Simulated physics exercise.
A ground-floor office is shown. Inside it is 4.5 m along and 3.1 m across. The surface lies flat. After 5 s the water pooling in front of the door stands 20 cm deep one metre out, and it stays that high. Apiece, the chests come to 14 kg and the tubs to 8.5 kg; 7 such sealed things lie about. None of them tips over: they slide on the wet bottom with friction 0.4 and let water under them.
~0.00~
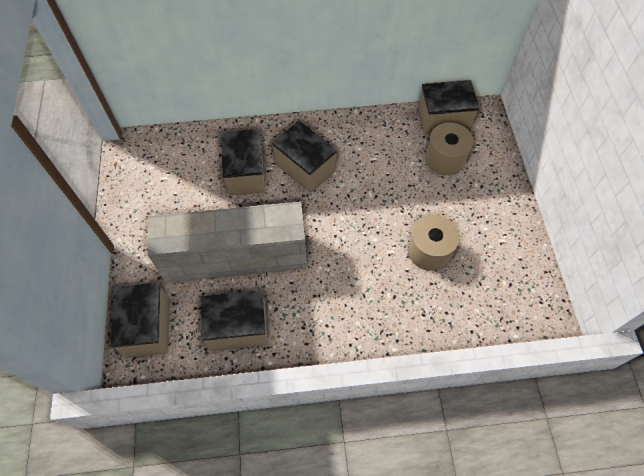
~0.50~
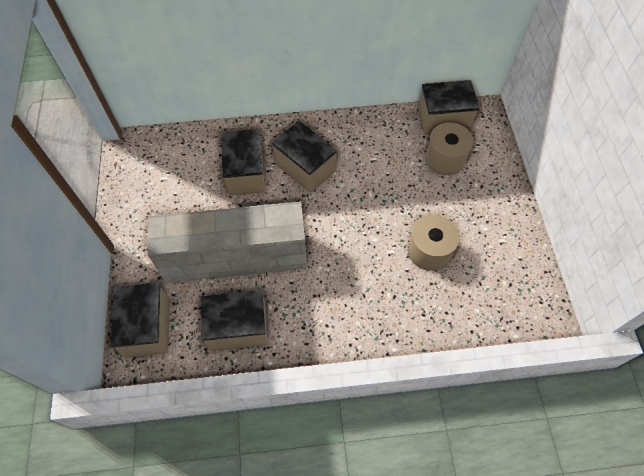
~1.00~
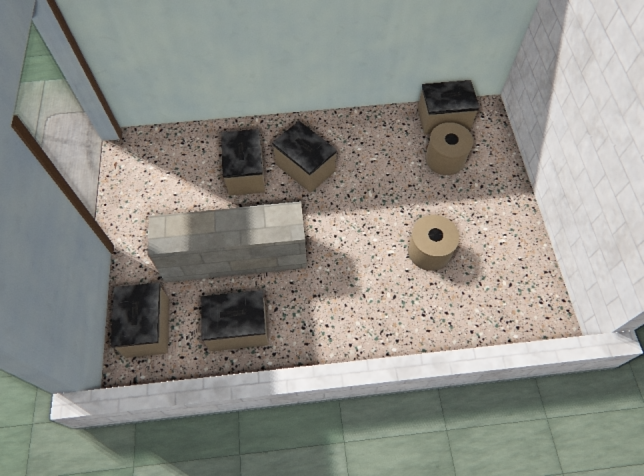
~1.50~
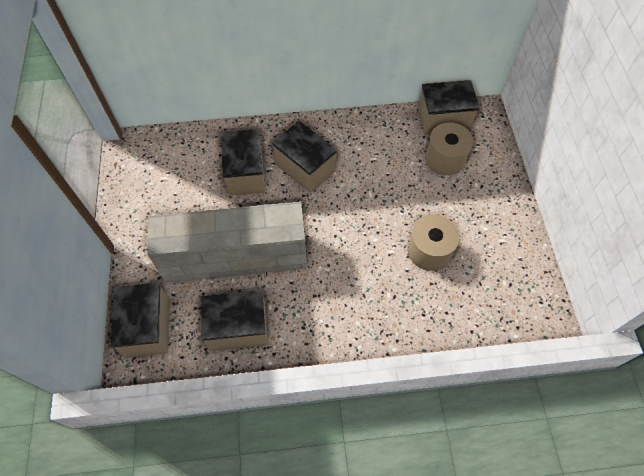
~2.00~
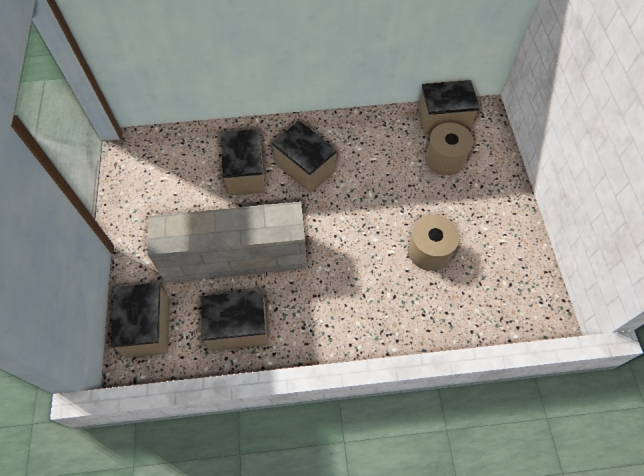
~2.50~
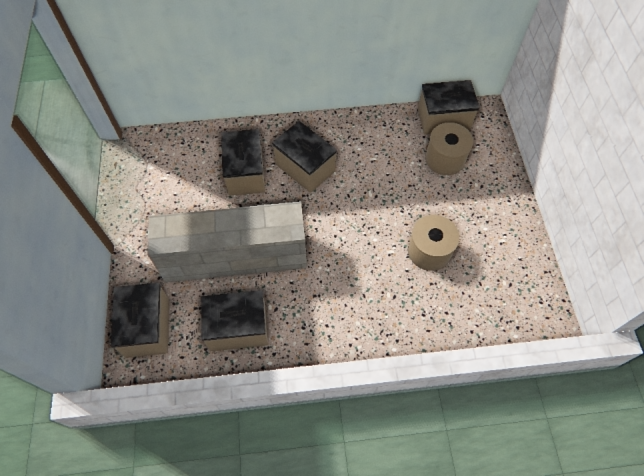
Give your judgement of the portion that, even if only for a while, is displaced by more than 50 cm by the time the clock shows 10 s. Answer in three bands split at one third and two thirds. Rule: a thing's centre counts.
Two thirds or more.
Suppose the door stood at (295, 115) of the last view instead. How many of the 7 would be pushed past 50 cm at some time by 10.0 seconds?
Count: 3.
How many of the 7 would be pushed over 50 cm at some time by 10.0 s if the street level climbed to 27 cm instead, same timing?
Then it comes to 5.
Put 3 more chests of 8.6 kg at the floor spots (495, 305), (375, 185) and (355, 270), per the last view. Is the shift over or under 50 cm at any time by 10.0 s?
In order: Farther; farther; not as far.
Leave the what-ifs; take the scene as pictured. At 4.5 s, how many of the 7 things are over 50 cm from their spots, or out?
At that time I count 0.
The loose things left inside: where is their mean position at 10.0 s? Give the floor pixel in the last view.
Mean floor pixel: About (409, 275).
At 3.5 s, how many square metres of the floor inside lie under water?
About 1.5 m2.
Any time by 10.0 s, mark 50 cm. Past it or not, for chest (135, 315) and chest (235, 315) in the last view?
Taking them in order, the first is below the mark and the second is below the mark.
After 3.5 s 0 of 7 are over 50 cm from their spots; 0 afloat.
After 4.5 s 0 of 7 are over 50 cm from their spots; 0 afloat.
After 7.0 s 2 of 7 are over 50 cm from their spots; 2 afloat.
After 10.0 s 5 of 7 are over 50 cm from their spots, and 5 have been at some point; 5 afloat.
